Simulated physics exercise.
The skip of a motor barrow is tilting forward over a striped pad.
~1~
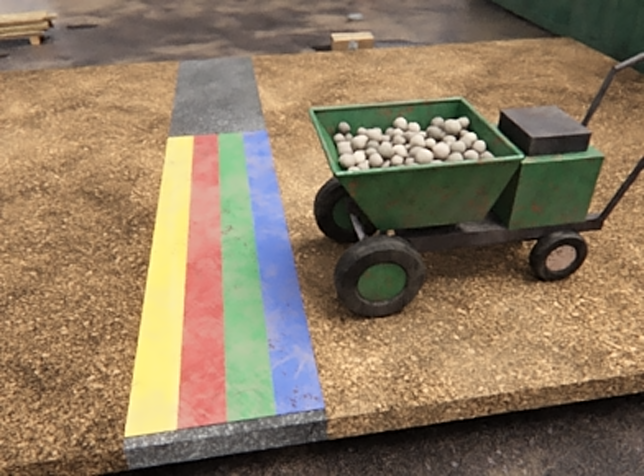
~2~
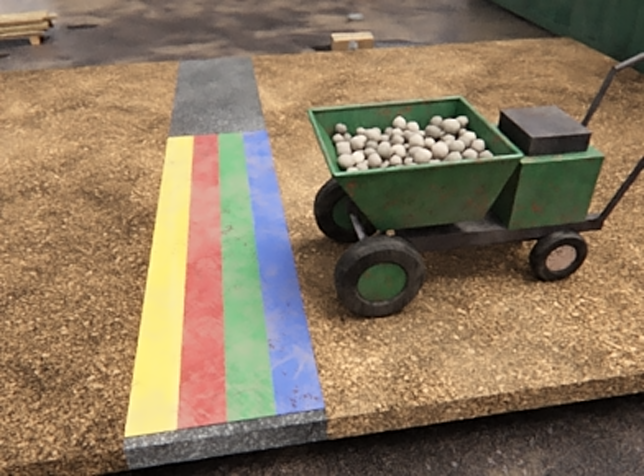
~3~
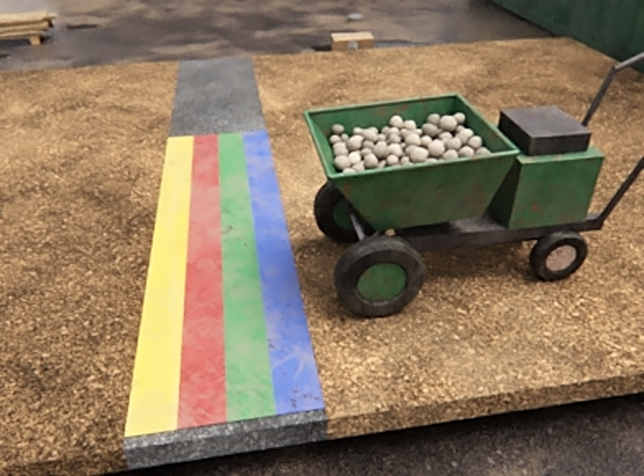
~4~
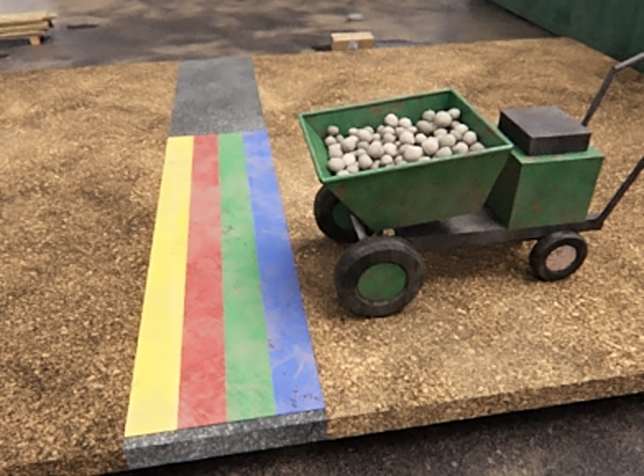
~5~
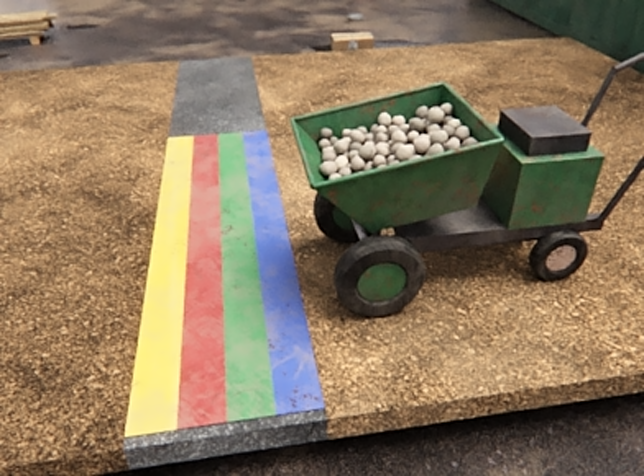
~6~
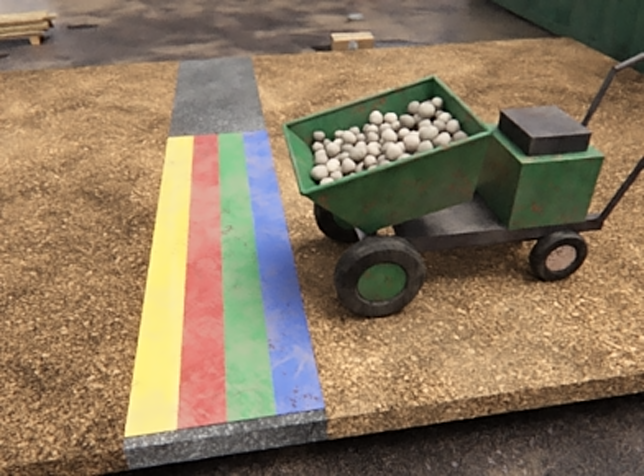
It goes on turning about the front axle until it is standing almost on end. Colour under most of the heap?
Red.
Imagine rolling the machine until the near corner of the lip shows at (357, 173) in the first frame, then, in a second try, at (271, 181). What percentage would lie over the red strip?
The first gives close to 20 per cent and the second 10 per cent.
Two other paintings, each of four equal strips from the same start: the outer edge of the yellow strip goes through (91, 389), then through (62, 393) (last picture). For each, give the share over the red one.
The first one comes out at 20 percent, while the second comes out at 20 percent.
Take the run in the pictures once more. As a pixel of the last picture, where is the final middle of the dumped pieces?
About pixel (202, 284).
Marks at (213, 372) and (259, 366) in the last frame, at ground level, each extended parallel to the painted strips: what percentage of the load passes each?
Around 40 per cent for the first, around 70 per cent for the second.
Shortly afterwards, skip tipped steeply; the whole lot in the skip.
Next, skip tipped steeply; the bulk in the skip; a little over the green strip; a little over the red strip; only a few over the yellow strip.
Some moments later, skip tipped right over; near a third in the skip; near a quarter over the green strip; near a quarter over the red strip; near a quarter over the yellow strip; a little off the paint.
In the end, skip tipped right over; near a quarter in the skip; only a few over the blue strip; near a quarter over the green strip; near a quarter over the red strip; near a quarter over the yellow strip; a little off the paint.
